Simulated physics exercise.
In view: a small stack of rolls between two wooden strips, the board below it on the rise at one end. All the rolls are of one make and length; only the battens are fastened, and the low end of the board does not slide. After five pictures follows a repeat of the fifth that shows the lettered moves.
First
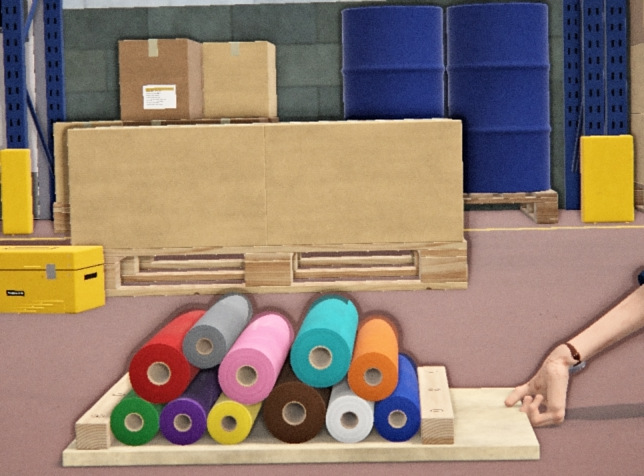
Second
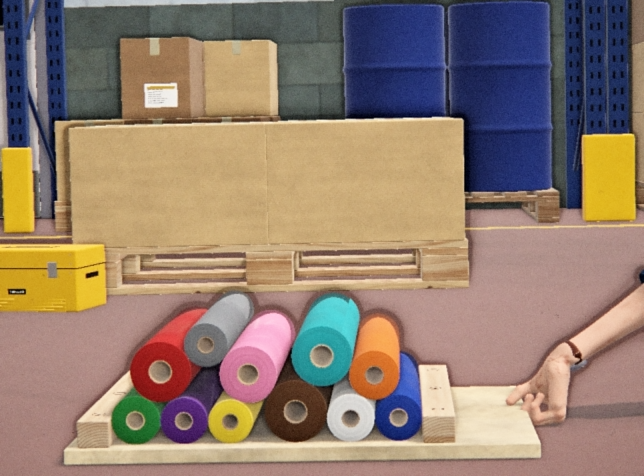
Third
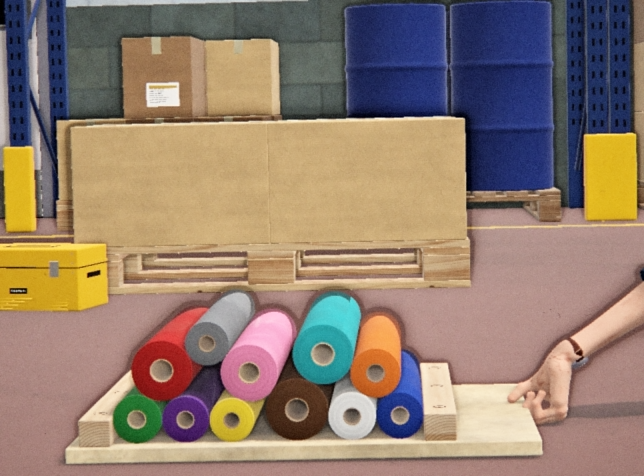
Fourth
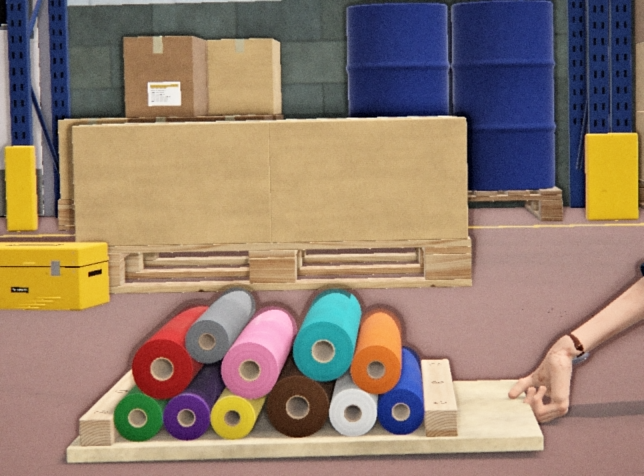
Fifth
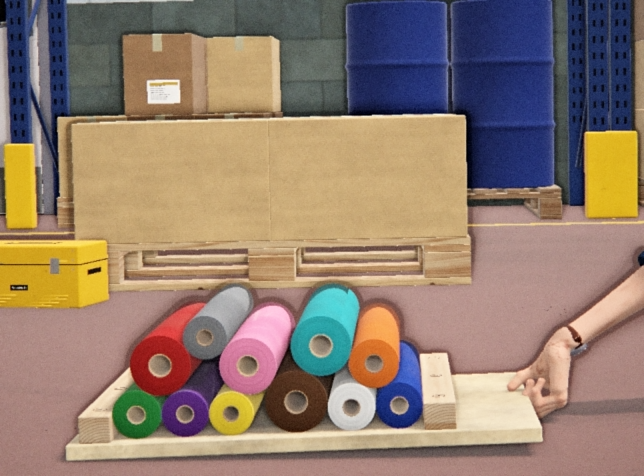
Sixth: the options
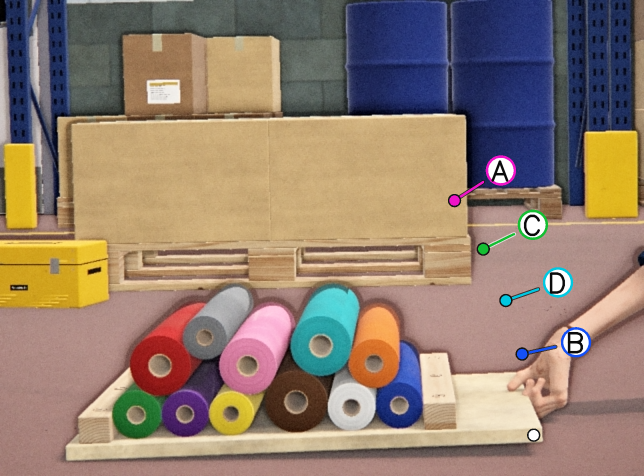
In this clip, colourful rolls lie stacked between two wooden strips on a board in a warehouse. A hand at the right holds the board's end, then raises it slightly, while the rolls stay in nearly the same arrangement.
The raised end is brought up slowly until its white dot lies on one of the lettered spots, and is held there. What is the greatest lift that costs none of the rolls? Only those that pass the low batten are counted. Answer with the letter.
The answer is mark B.
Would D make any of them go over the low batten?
At D: Yes.
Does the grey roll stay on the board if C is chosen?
No.
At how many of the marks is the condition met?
One of the four.
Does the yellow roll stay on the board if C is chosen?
Yes, with C.
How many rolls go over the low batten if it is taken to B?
With B, none.
On the marked copy, A at (454, 201); B at (522, 354); C at (483, 249); D at (506, 300); the white dot at (534, 435).
Taking B. A third of the way, board at 11°.
Two thirds of the way, board at 12°.
When it is over, board at 12°, none over the low batten.
As for the rest, A five over the low batten; C three over the low batten (red, pink, grey); D three over the low batten (red, pink, grey).
